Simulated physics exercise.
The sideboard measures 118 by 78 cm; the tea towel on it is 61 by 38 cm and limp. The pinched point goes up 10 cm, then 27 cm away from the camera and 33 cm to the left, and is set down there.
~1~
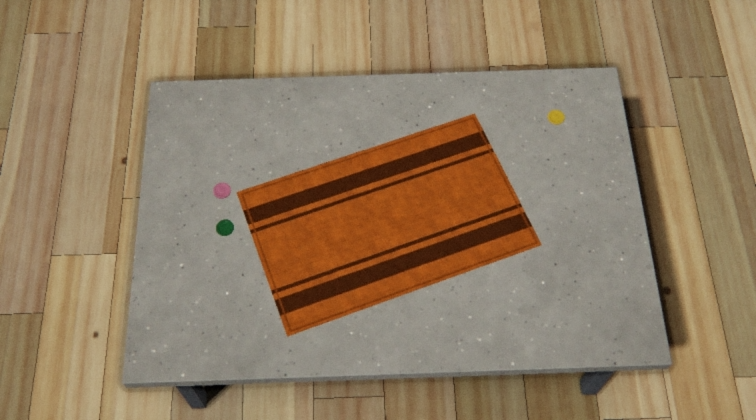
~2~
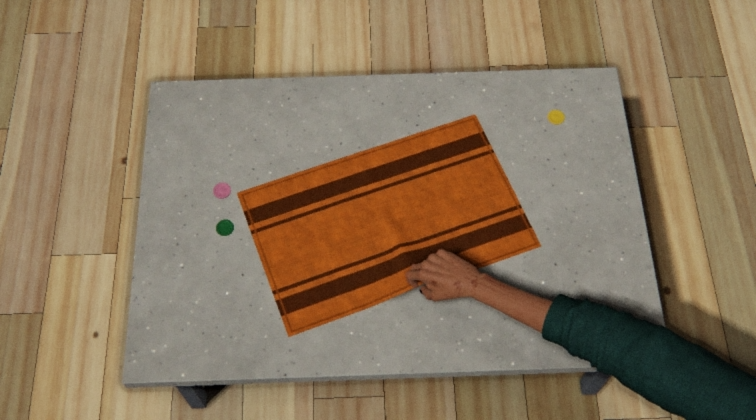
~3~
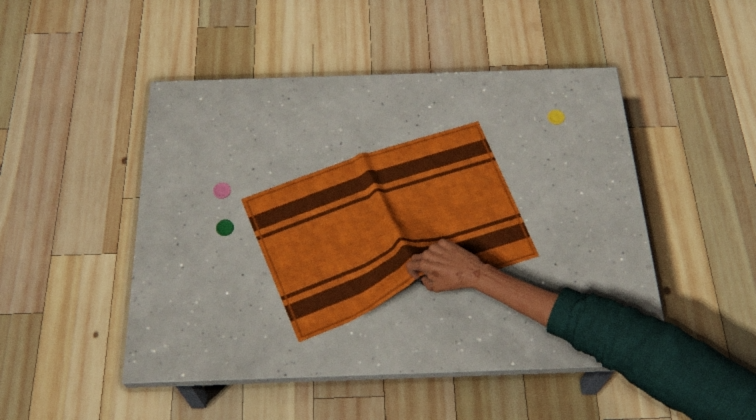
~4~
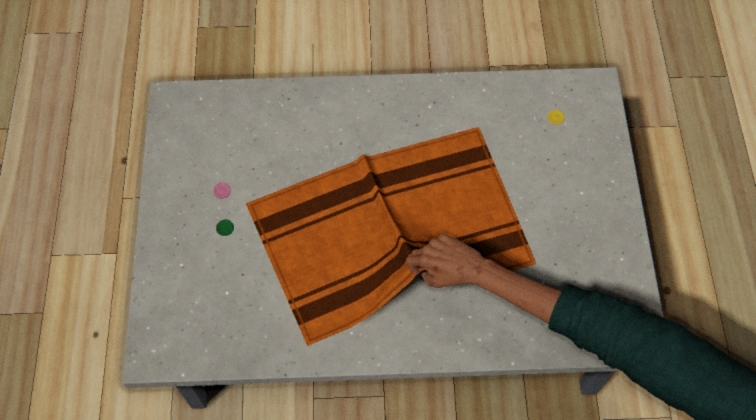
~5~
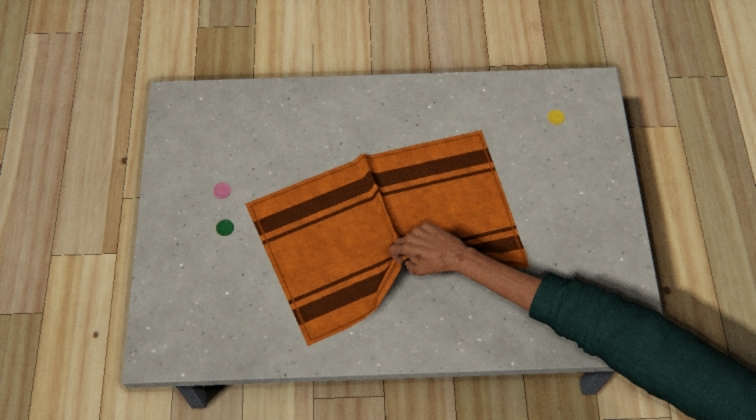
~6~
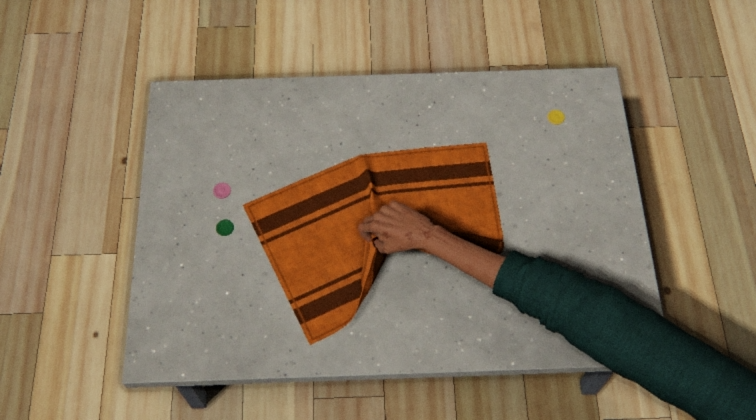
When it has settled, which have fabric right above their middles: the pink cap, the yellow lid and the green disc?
Result: Pink cap remains in the open, yellow lid stays uncovered, green disc stays uncovered.
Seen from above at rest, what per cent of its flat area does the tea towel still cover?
About 45 %.
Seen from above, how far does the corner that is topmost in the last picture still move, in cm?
About 16 cm.
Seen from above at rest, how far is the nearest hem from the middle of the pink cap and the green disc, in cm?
Roughly 6 cm, 4 cm.
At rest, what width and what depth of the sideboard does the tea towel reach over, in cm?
About 52 by 38 cm.
Next, 55 % of it is down, spanning 57 by 42 cm, above no small thing.
Then, 45 % of it is down, spanning 53 by 37 cm, above no small thing.
After that, 45 % of it is down, spanning 53 by 37 cm, above no small thing.
Later, 45 % of it is down, spanning 53 by 37 cm, above no small thing.
At the end, 45 % of it is down, spanning 53 by 37 cm, above no small thing.
